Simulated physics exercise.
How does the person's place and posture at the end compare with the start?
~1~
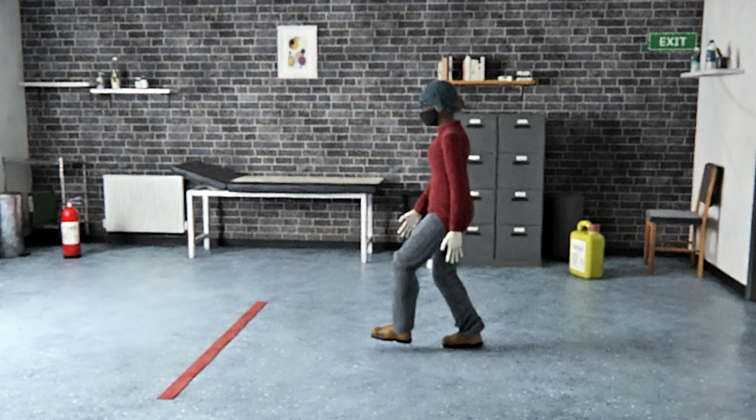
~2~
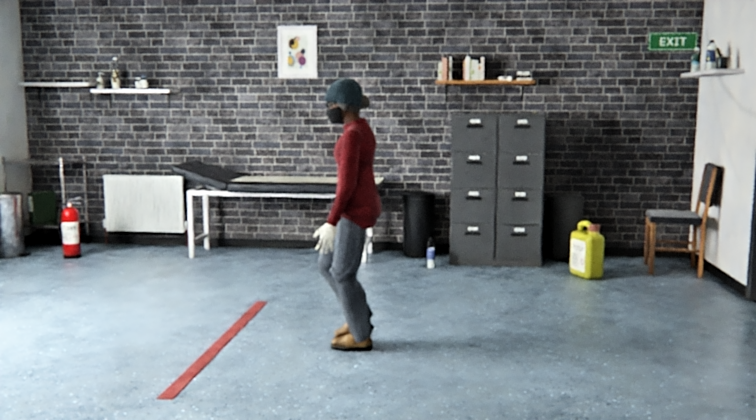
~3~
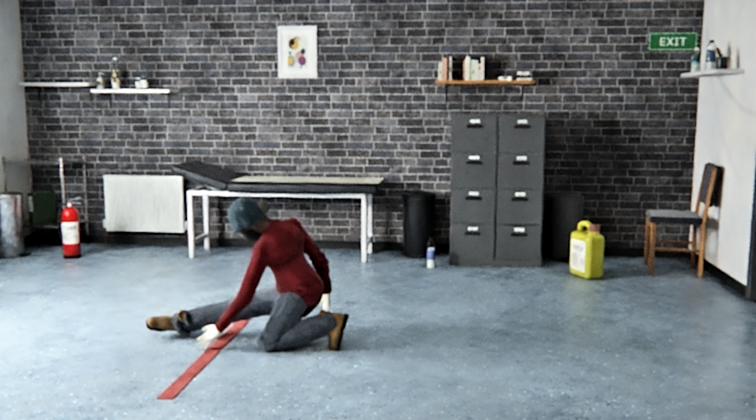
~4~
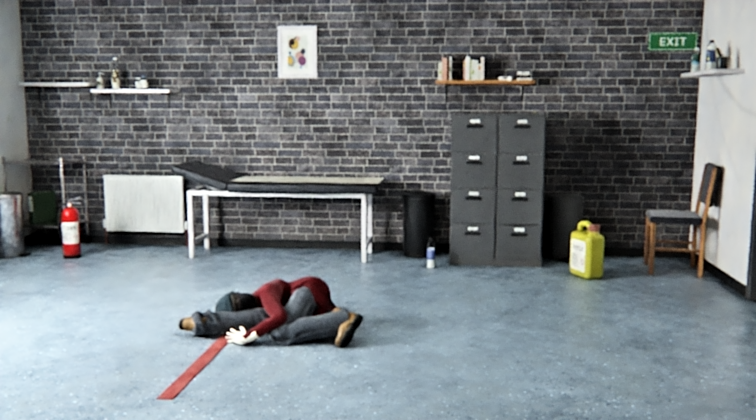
At the start the person is upright and walking in front of the grey filing cabinets. By the end they lie crumpled on the floor farther left, next to the red strip.
